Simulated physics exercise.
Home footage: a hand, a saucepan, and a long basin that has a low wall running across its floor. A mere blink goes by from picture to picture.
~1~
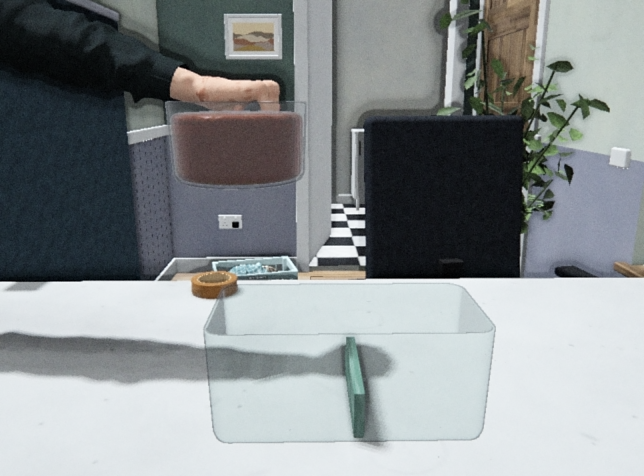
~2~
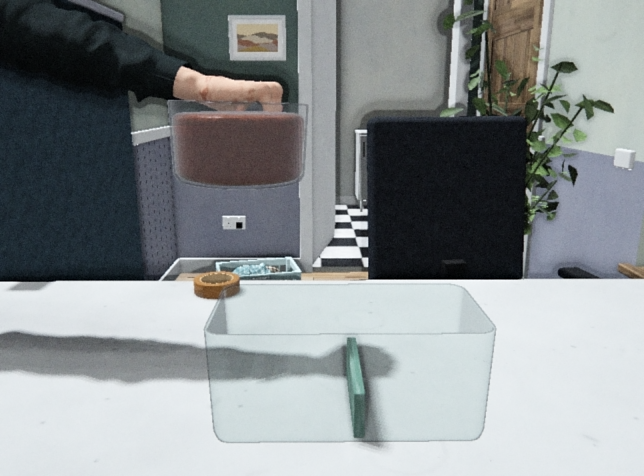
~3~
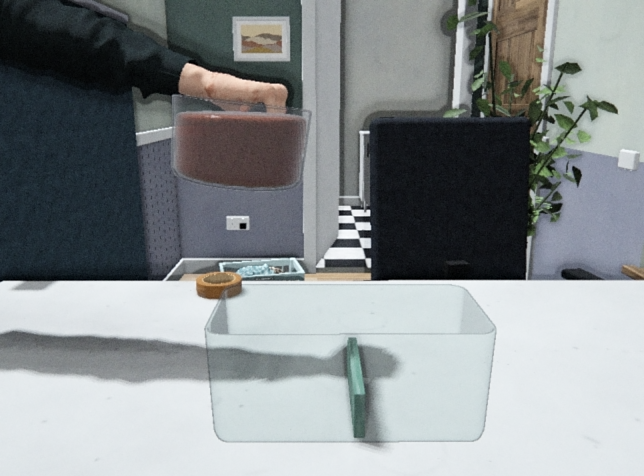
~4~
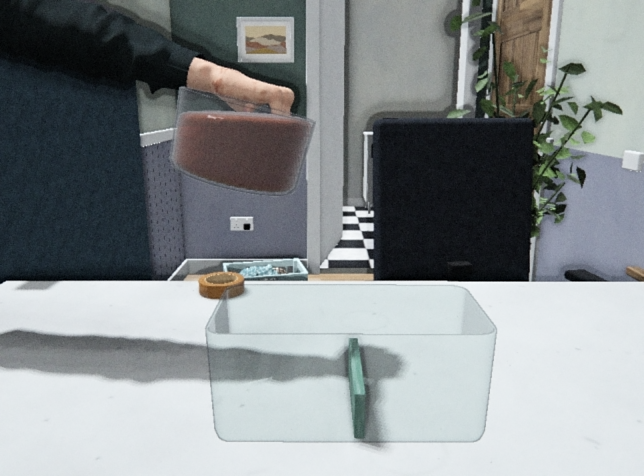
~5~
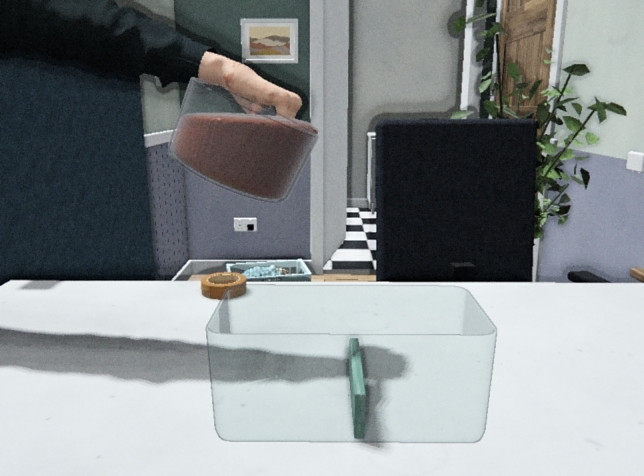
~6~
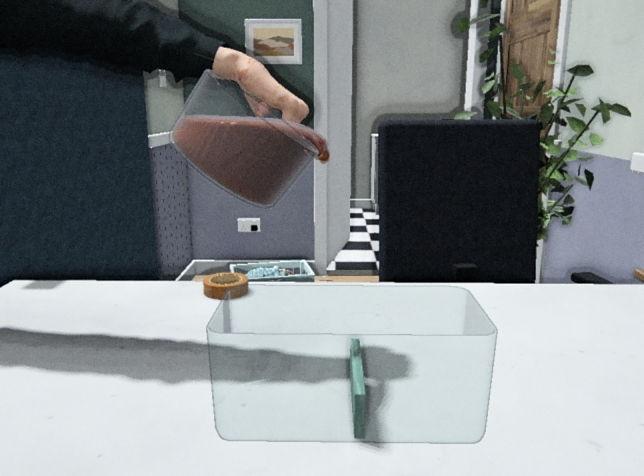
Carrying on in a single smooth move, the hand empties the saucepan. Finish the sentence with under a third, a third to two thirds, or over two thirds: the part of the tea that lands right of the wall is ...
It is a third to two thirds.
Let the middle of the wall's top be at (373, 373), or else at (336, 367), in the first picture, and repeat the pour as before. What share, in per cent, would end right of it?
First try close to 35 percent, second try close to 70 percent.
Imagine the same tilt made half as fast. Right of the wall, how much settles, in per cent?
Roughly 70 in a hundred.
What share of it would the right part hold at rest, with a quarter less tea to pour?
Roughly 45 %.
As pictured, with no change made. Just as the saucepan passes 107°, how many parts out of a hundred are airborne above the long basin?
That works out near 50 percent.
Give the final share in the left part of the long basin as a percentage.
That works out to roughly 45 percent.
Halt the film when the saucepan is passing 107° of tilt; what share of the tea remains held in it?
Looks like roughly 20 percent is still held.
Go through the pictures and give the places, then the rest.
In the first frame, it leans 0°; its right rim is at (305, 104); the tea meets the walls at (173, 115) and (303, 115); the long basin's rim runs from (214, 309) to (477, 307); the wall's top is at (354, 363).
In the second frame, it leans 2°; its right rim is at (307, 107); the tea meets the walls at (175, 114) and (305, 116).
In the third frame, it leans 7°; its right rim is at (310, 113); the tea meets the walls at (179, 114) and (307, 119).
In the fourth frame, it leans 14°; its right rim is at (314, 124); the tea meets the walls at (183, 113) and (313, 121).
In the fifth frame, it leans 25°; its right rim is at (317, 138); the tea meets the walls at (182, 122) and (314, 131); 2 per cent is over the edge.
In the sixth frame, it leans 37°; its right rim is at (316, 154); the tea meets the walls at (180, 119) and (310, 140); 7 per cent is over the edge.
A moment on, the tilt is 107° and 19 per cent is still to pour, 2 is left of the wall and 29 right of it.
Next, the tilt is 121° and 2 per cent is still to pour, 35 is left of the wall and 56 right of it.
Then the tilt is 121° and 0 per cent is still to pour, 45 is left of the wall and 53 right of it.
Later the tilt is 121° and 0 per cent is still to pour, 45 is left of the wall and 53 right of it.
In the end 45 per cent lies left of the wall, 53 right of it and 2 outside.
